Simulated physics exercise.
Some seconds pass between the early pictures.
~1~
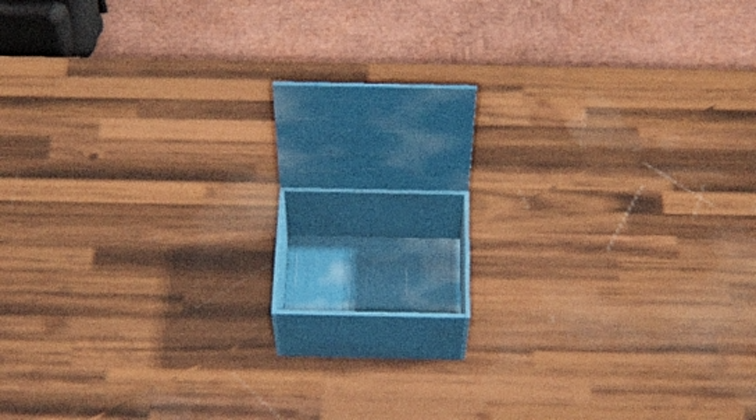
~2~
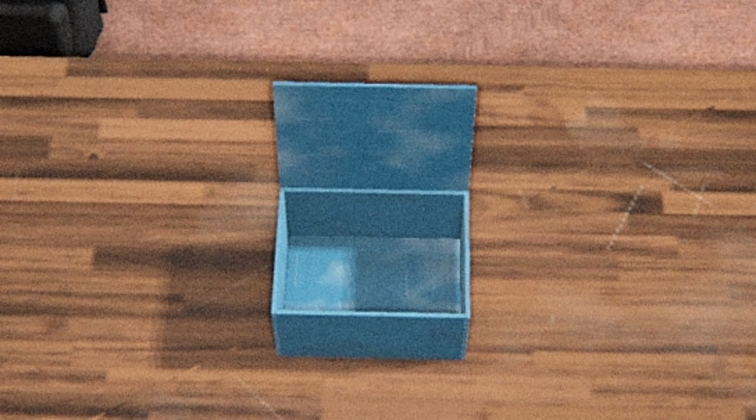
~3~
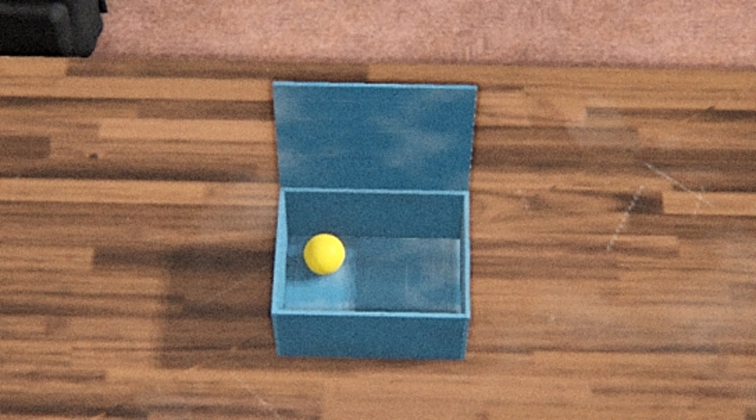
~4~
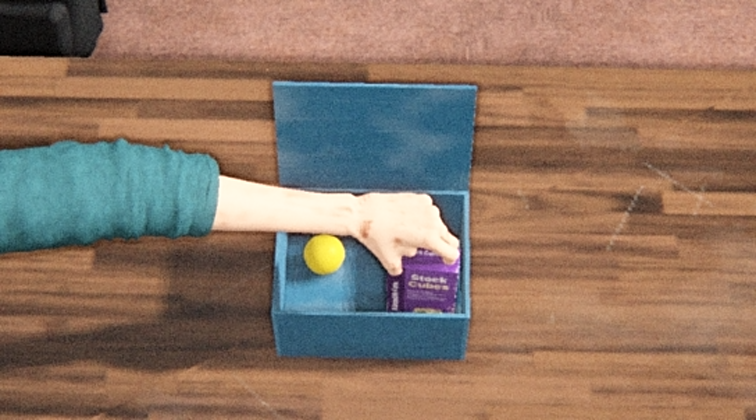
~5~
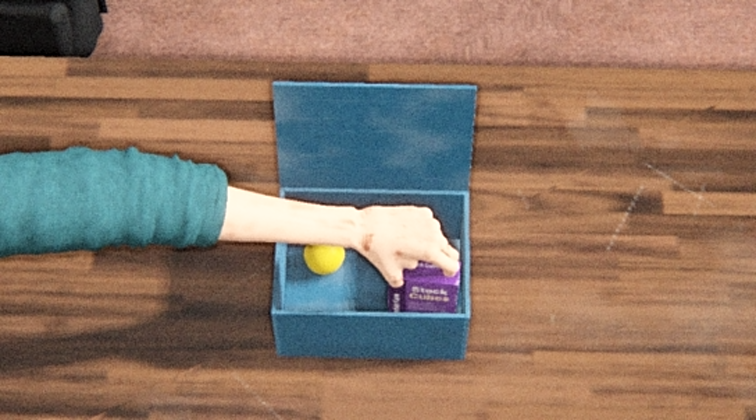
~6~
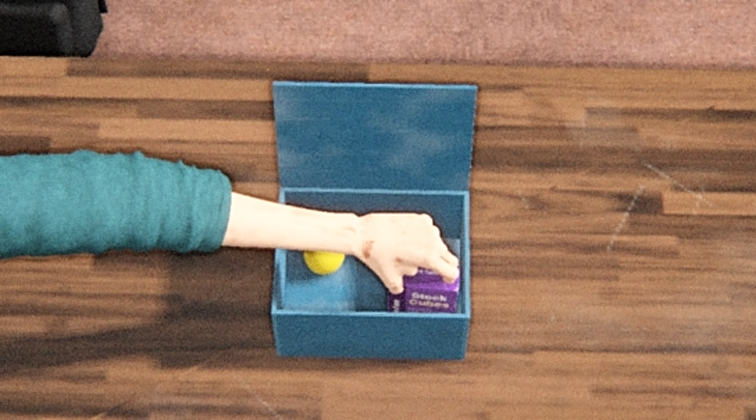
Yellow ball-like object appearing in an open blue box, then a hand reaching from the left and lowering a purple packet beside it.
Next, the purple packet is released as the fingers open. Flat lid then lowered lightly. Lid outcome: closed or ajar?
Stays open.
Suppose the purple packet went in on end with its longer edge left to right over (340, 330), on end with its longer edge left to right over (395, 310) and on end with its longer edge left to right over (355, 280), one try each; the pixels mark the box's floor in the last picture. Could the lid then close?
First, it is held up; second, it stays ajar; third, it closes.
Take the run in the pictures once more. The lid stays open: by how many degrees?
Some 18°.
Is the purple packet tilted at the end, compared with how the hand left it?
At the finish it holds its orientation.
Then, 1.10 s after the last picture, lid starting down.
Then, 1.50 s after the last picture, lid 65° above the rim.
Then, 1.70 s after the last picture, lid 48° above the rim.
Then, 1.90 s after the last picture, lid 28° above the rim.
At rest, lid 17° above the rim; both in place. Seen from the same camera at the end, purple packet near (423, 306).
